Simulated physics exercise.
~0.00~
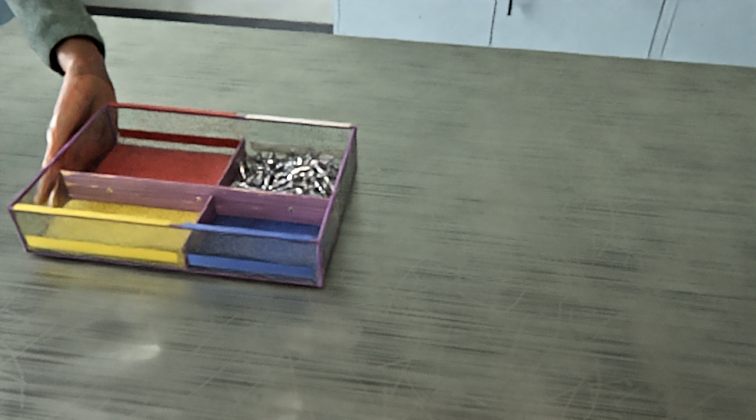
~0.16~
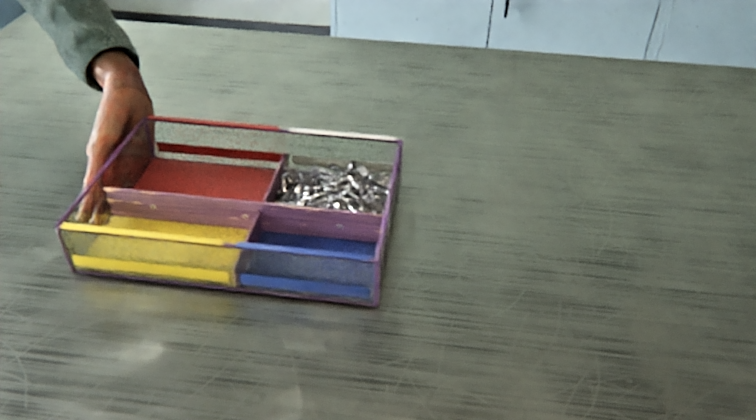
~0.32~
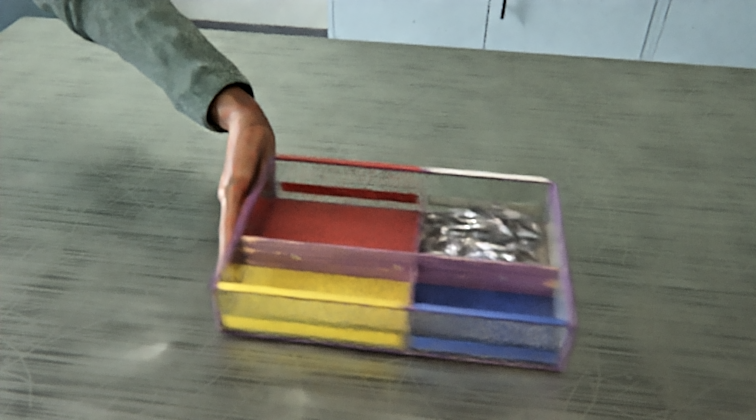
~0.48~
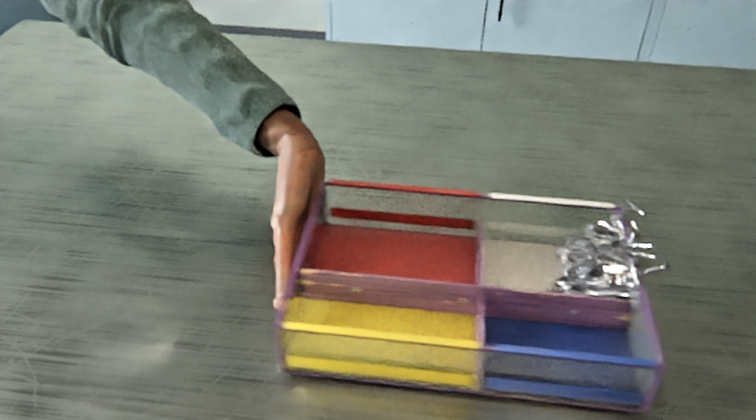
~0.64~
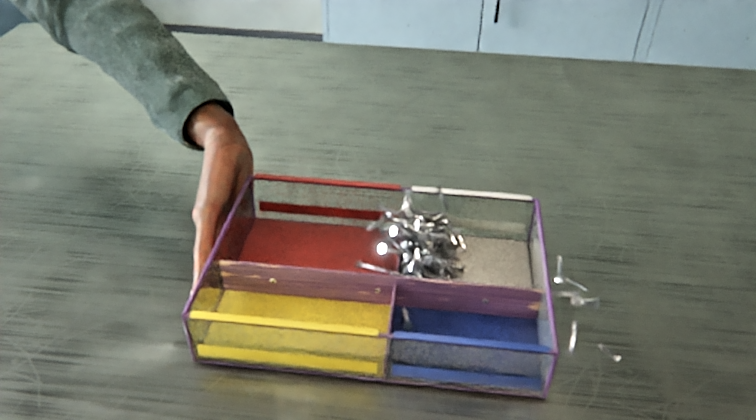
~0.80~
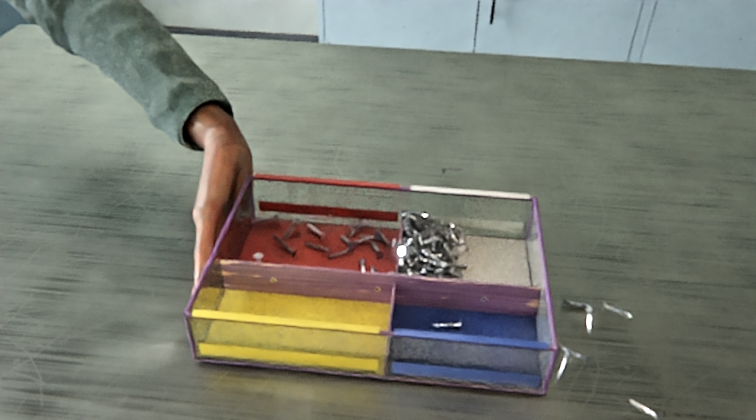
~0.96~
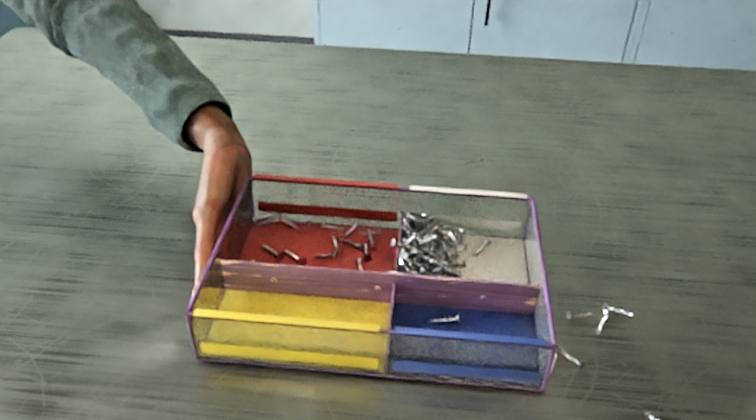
A purple-edged mesh tray with coloured compartments slides across a scratched grey-green tabletop, seen from slightly above with pale cabinets behind. A hand in a green sleeve holds its left side. Red lies at back left, yellow at front left, blue at front right, and a pile of silvery screws fills the white back-right section. The tray moves right, and the screws bunch against the far right side. It then shifts back left and stops, throwing screws leftward while a few spill over the right edge. Finally, most rest in white, some lie scattered in red, one sits in blue, and a few lie on the table.
